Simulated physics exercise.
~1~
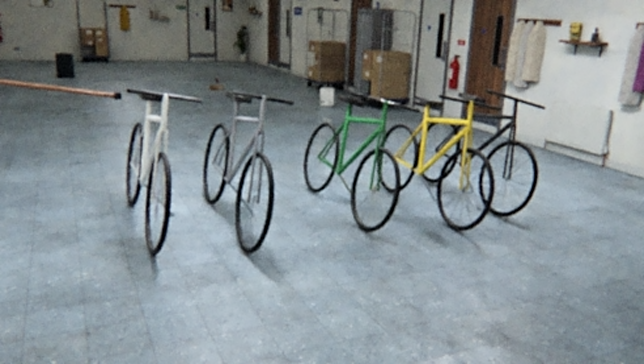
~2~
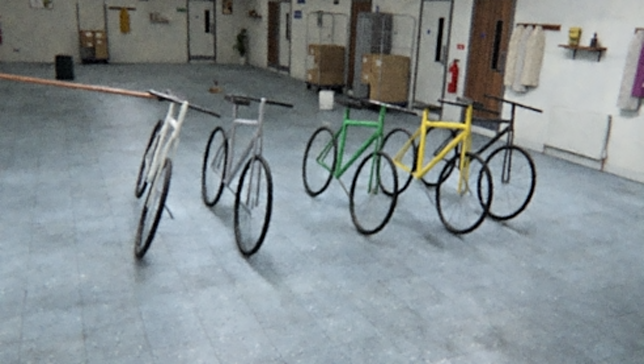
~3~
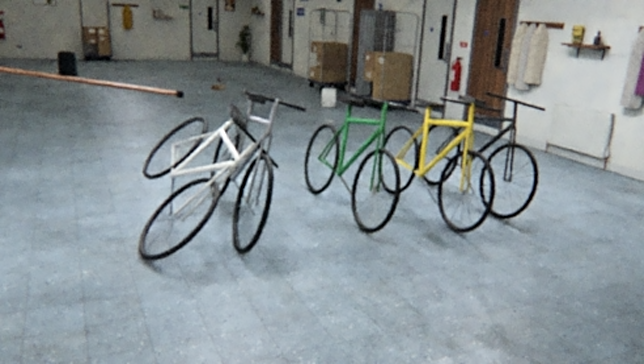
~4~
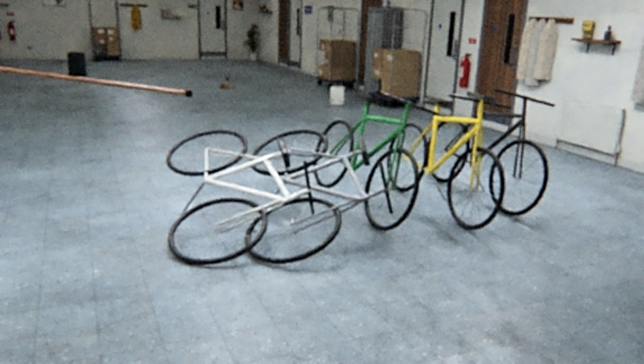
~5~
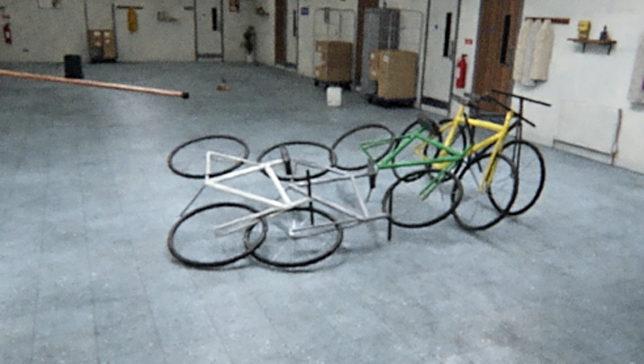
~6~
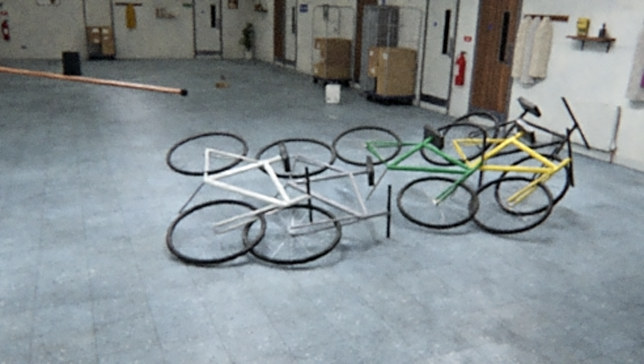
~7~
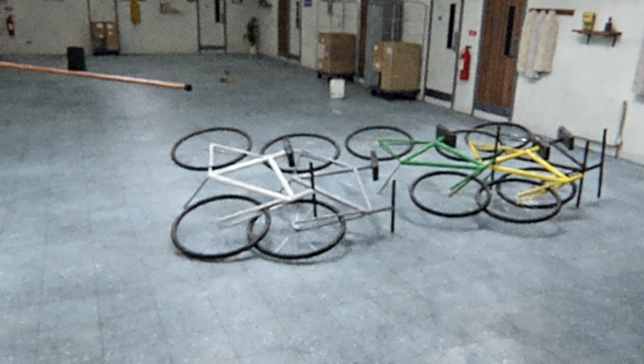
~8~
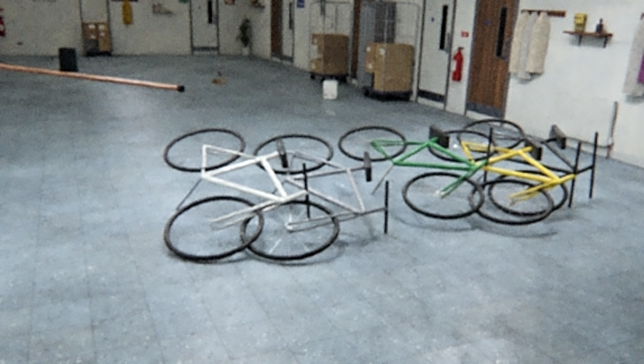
Five bicycles standing in a row toppling one after another from left to right, all ending flat on the floor.
